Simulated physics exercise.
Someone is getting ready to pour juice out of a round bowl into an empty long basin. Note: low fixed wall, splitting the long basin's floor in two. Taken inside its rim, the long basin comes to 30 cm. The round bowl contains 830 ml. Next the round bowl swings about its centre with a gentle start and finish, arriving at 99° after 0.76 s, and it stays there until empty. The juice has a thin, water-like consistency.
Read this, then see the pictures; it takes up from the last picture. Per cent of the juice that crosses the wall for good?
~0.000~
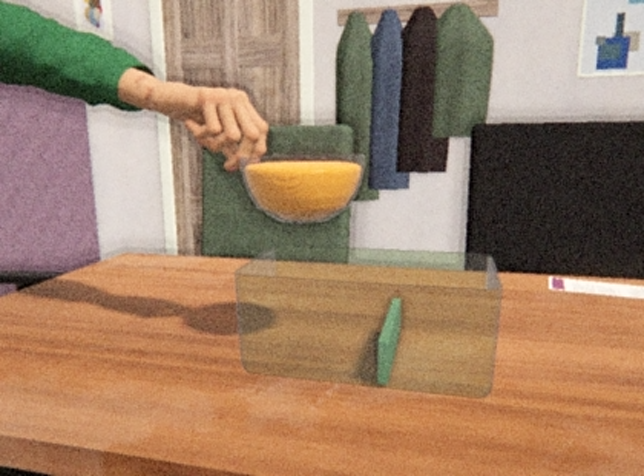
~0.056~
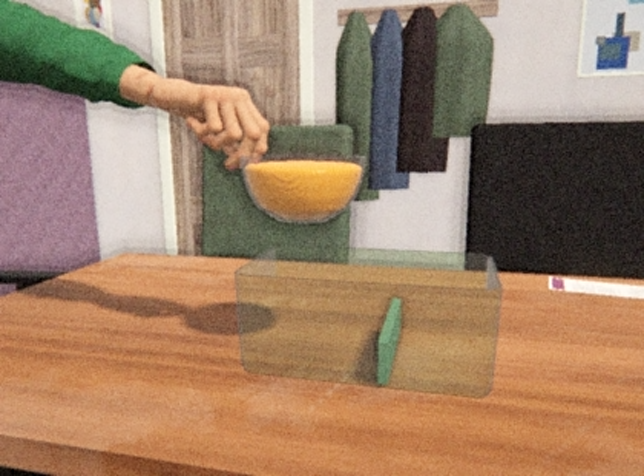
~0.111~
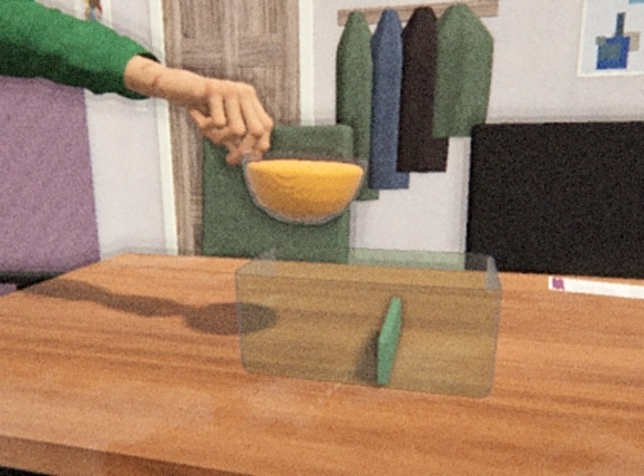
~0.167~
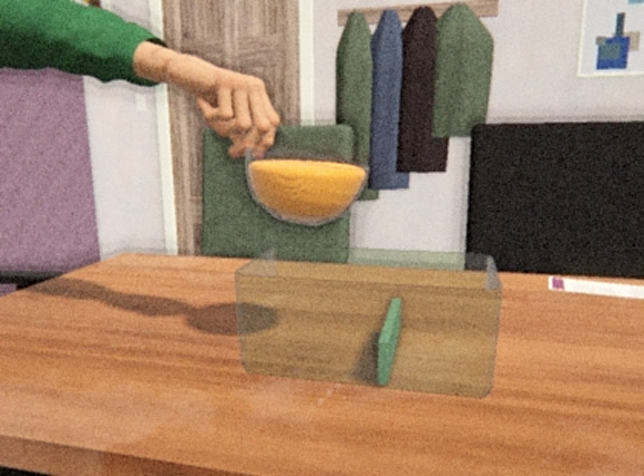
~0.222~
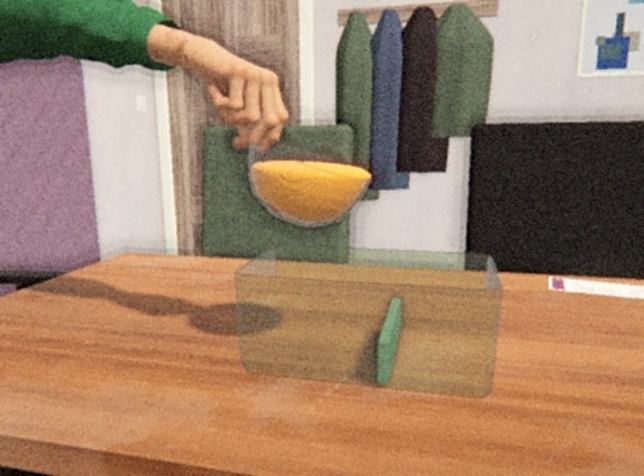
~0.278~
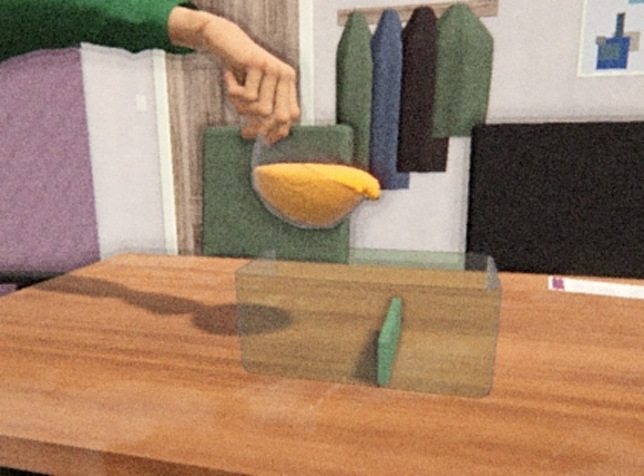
64 per cent.
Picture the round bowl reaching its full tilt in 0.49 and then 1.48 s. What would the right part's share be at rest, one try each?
50 per cent first, 75 per cent second.
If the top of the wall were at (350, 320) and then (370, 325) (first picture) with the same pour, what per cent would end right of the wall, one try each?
I'd say 95 percent on the first go, 85 percent on the next.
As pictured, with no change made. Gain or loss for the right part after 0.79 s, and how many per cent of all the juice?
It goes lower by about 2 %.
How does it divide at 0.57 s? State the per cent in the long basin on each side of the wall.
About 7 left, about 44 right.
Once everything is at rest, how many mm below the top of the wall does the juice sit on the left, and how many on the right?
Noted: Left near 42 mm, right near 24 mm.
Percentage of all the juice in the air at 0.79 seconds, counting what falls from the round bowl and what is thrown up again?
Around 2 percent of the liquid.
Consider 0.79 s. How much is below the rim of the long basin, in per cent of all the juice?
96 per cent, give or take a little.
Then, 0.57 s in, the tilt is 85° and 25 per cent is still to pour, 7 is left of the wall and 44 right of it.
Then, 0.79 s in, the tilt is 99° and 2 per cent is still to pour, 31 is left of the wall and 65 right of it.
Then, 1.01 s in, the tilt is 99° and 0 per cent is still to pour, 36 is left of the wall and 64 right of it.
Then, 1.26 s in, the tilt is 99° and 0 per cent is still to pour, 36 is left of the wall and 64 right of it.
Finally, 36 per cent lies left of the wall, 64 right of it and 0 outside.
